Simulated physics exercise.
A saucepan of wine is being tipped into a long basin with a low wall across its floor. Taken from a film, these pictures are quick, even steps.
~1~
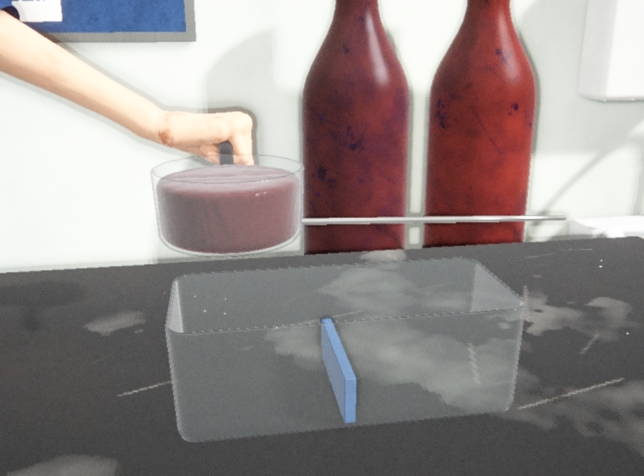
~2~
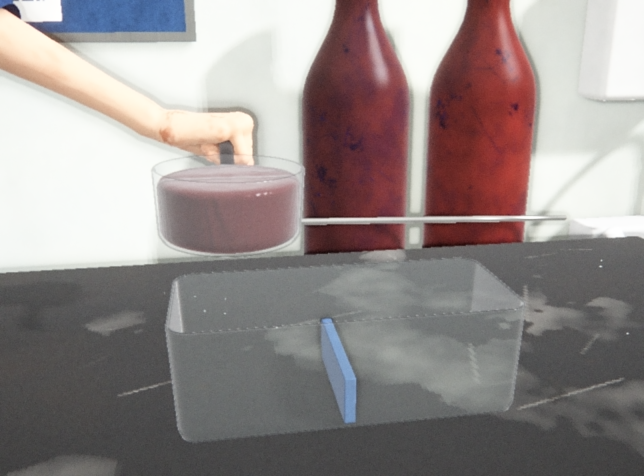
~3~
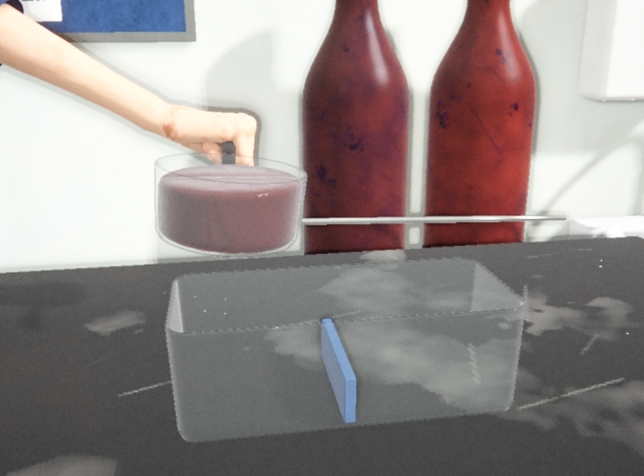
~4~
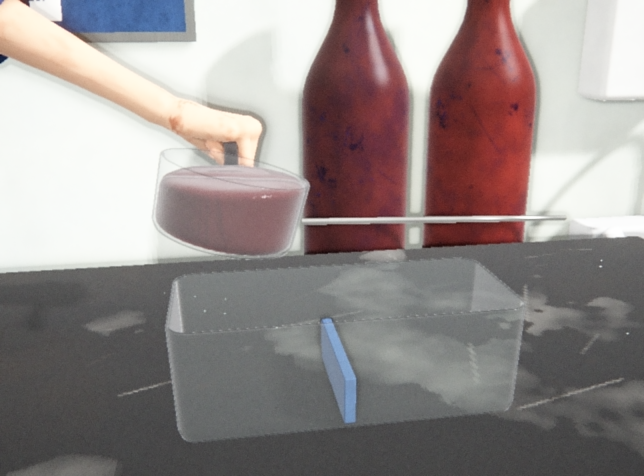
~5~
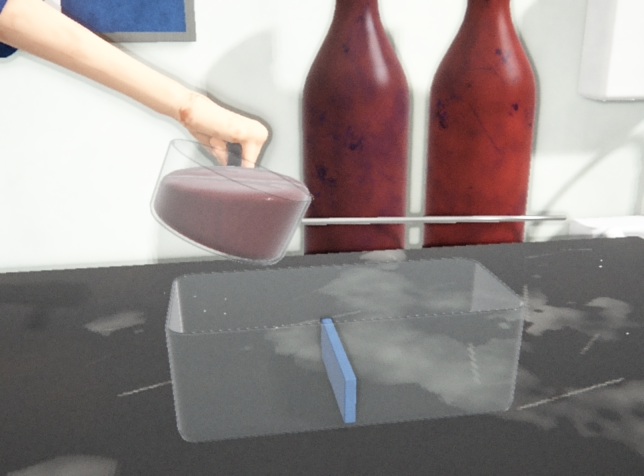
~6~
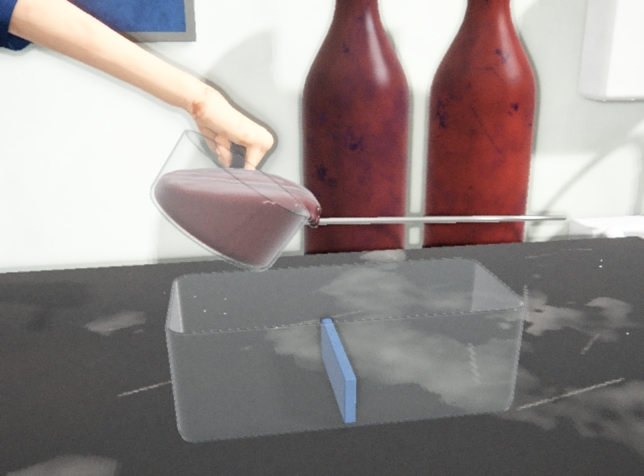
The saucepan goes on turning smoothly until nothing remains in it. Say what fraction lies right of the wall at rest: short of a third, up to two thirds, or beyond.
The share right of the wall ends up within a third to two thirds.
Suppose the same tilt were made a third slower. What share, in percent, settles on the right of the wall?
It works out near 65 %.
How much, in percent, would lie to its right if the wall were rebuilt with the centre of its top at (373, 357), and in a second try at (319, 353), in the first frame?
It would come to roughly 25 per cent the first time and roughly 70 per cent the second.
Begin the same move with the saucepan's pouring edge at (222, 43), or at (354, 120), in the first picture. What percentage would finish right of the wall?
In order, some 10 and 85 percent.
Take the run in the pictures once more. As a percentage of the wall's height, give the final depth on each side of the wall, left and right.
On the left 30 %, on the right 40 %.
A moment on, the saucepan is tipped right over and 17 per cent is still to pour, 17 is left of the wall and 41 right of it.
Next, the saucepan is tipped right over and 2 per cent is still to pour, 43 is left of the wall and 50 right of it.
Then the saucepan is tipped right over and 0 per cent is still to pour, 47 is left of the wall and 51 right of it.
Later the saucepan is tipped right over and 0 per cent is still to pour, 47 is left of the wall and 51 right of it.
At rest 47 per cent lies left of the wall, 51 right of it and 2 outside.
